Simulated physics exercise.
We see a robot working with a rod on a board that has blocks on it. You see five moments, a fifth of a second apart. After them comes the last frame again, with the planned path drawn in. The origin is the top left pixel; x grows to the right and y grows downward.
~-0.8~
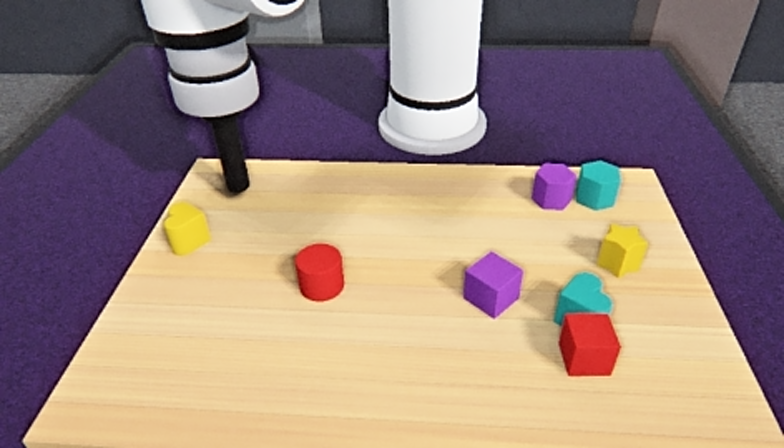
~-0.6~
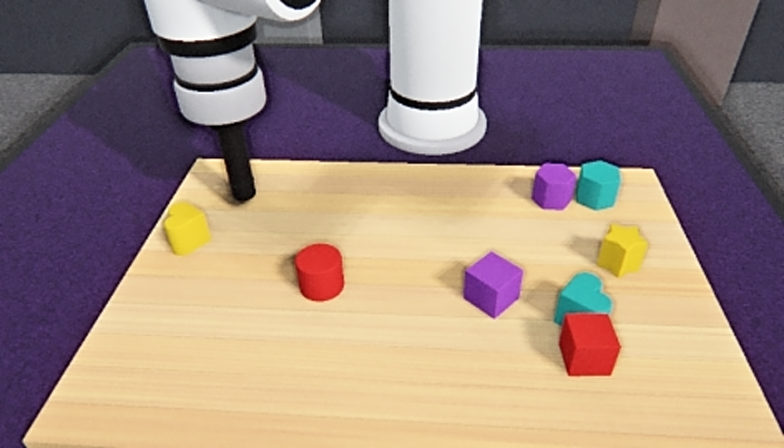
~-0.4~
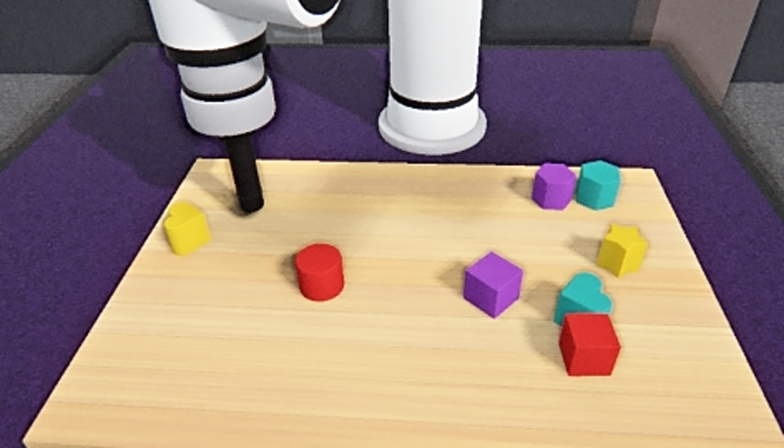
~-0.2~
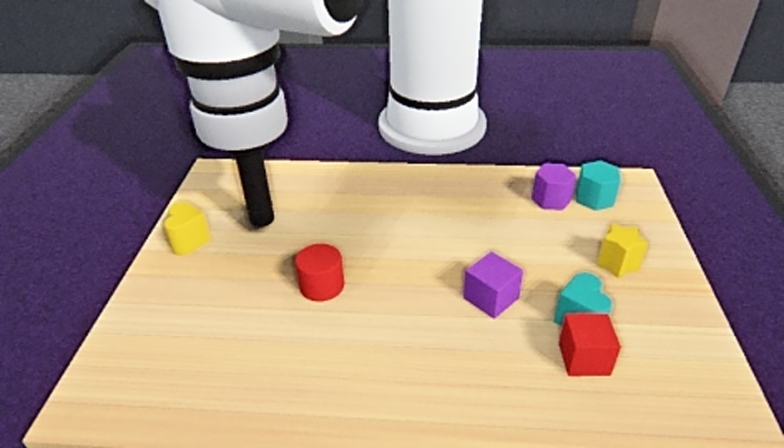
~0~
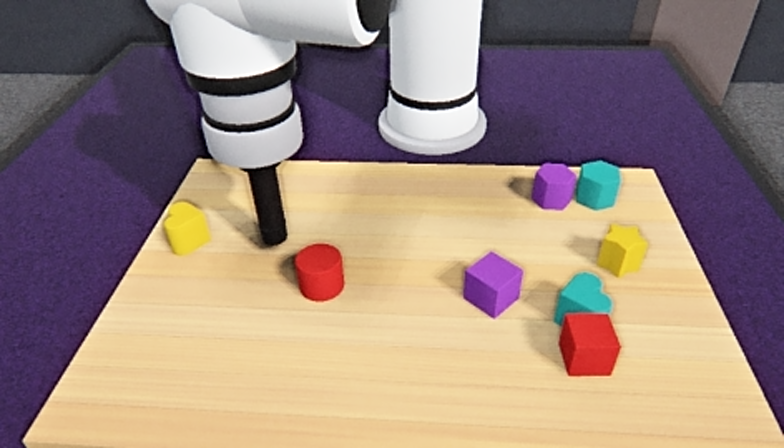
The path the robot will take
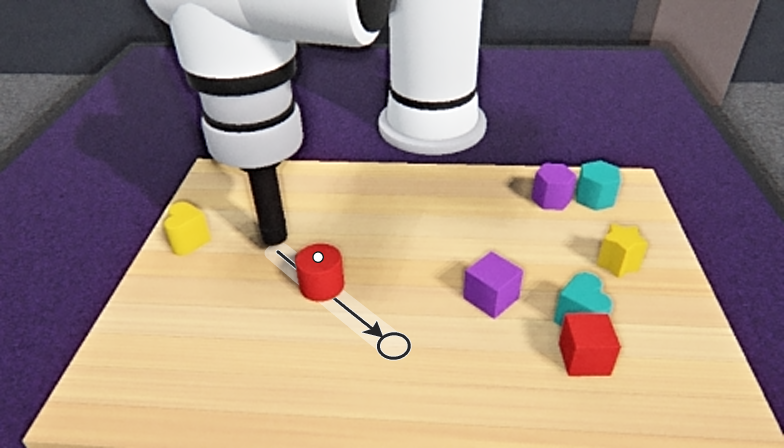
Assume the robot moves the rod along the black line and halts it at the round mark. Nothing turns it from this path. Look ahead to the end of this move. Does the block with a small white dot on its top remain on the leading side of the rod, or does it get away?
Ahead to the end.
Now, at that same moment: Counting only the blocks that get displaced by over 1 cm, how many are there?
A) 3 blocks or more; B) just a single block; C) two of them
My answer is option B.
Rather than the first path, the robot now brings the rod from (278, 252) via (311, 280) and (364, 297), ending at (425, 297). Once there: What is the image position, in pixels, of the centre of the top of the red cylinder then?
Located at (397, 298).
The drawn path runs in a line from (278, 252) to (394, 346); the dot is on the red cylinder.
What follows on the original path. One third of the way, rod (310, 266); red cylinder (334, 268).
Two thirds of the way, rod (349, 298); red cylinder (381, 298).
At the end, rod (393, 332); red cylinder (435, 322).
